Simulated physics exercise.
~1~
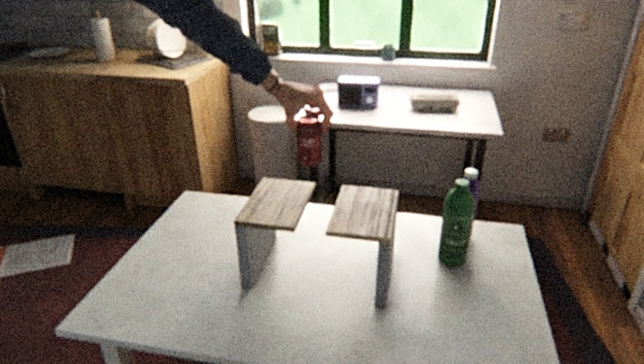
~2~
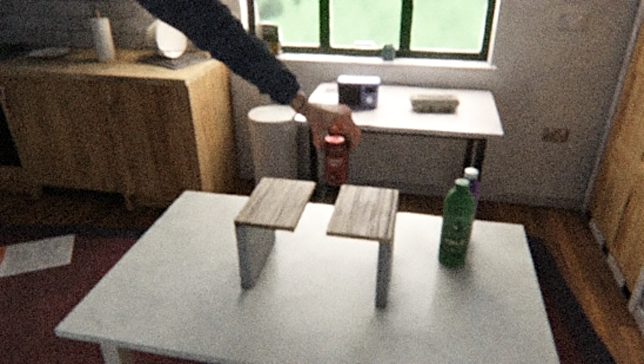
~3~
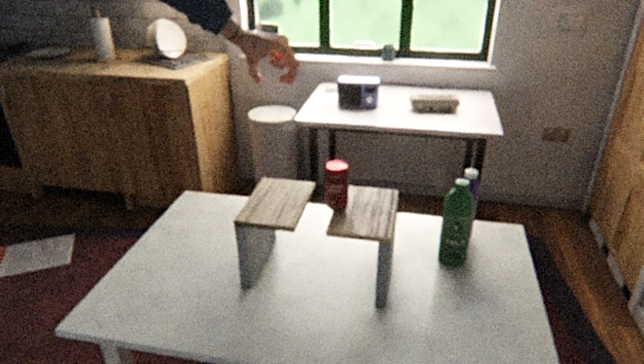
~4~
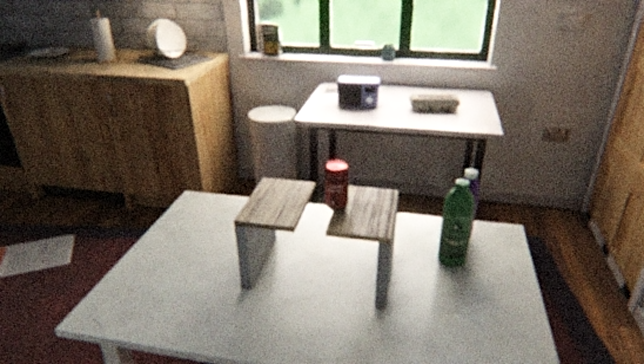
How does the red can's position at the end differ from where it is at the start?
At the start the red can is held in a hand above and to the left of the gap in the stand. At the end it is a little lower and farther right, sitting upright at the gap with no hand on it.
